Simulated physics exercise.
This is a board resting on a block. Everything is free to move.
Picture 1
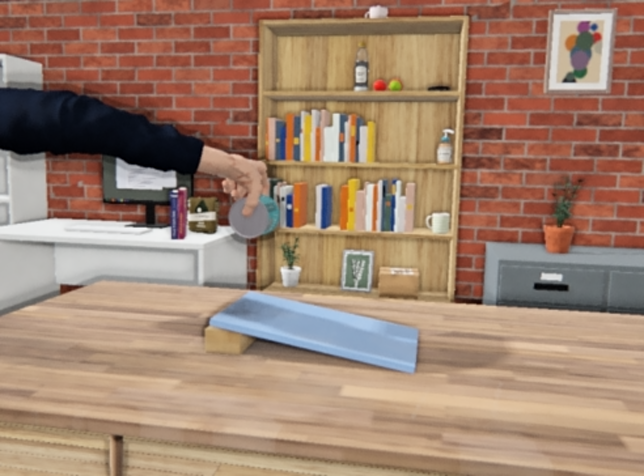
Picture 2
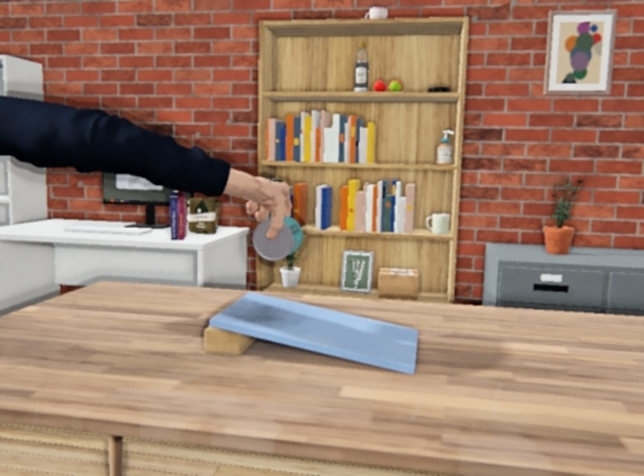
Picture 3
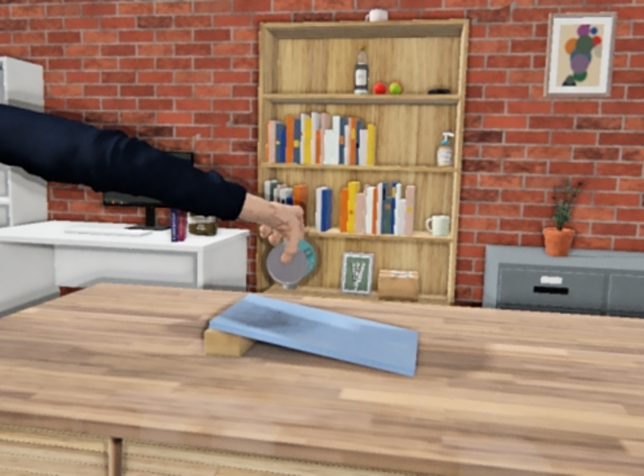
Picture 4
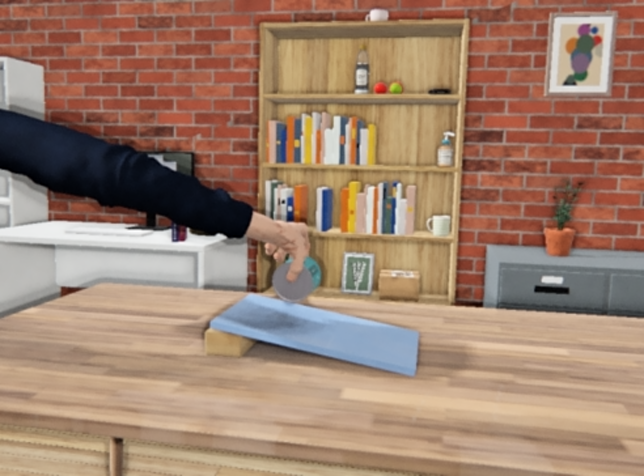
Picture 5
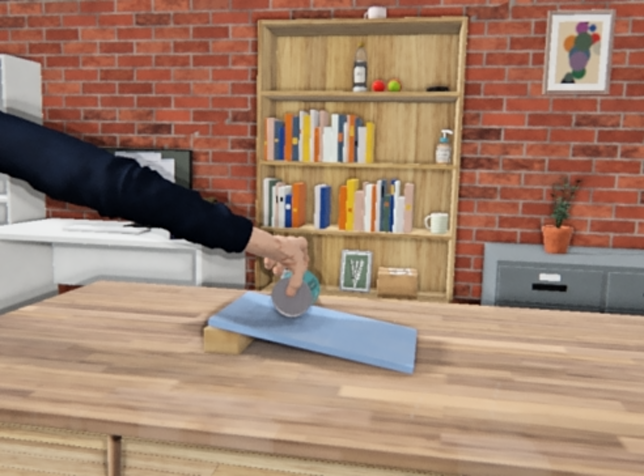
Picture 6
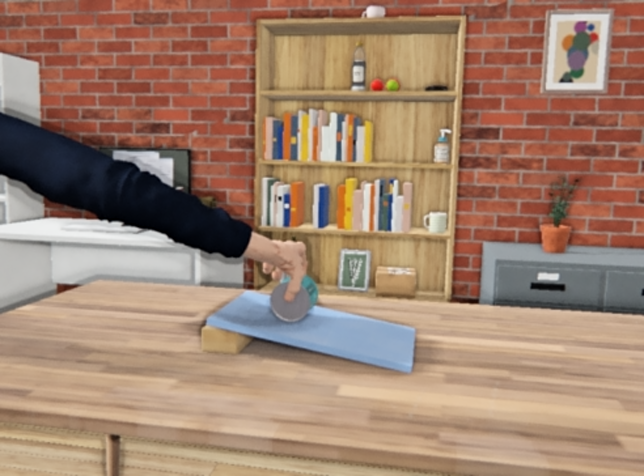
The video shows a hand carrying a round turquoise and gray tin rightward and down over a wooden table, then setting it on the upper part of a tilted blue board propped on a block, the fingers still holding it.
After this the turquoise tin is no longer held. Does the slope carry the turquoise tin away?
It runs down the board.
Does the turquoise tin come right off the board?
The turquoise tin comes off the board.
Then, 0.80 s later than the last frame, turquoise tin moved well along near (416, 325).
Then, 1.30 s later than the last frame, turquoise tin now off the board.
Then, 1.80 s later than the last frame, things are still on the move.
Then, 2.10 s later than the last frame, as before.
When it is over, off the board, turquoise tin. The turquoise tin goes downhill.
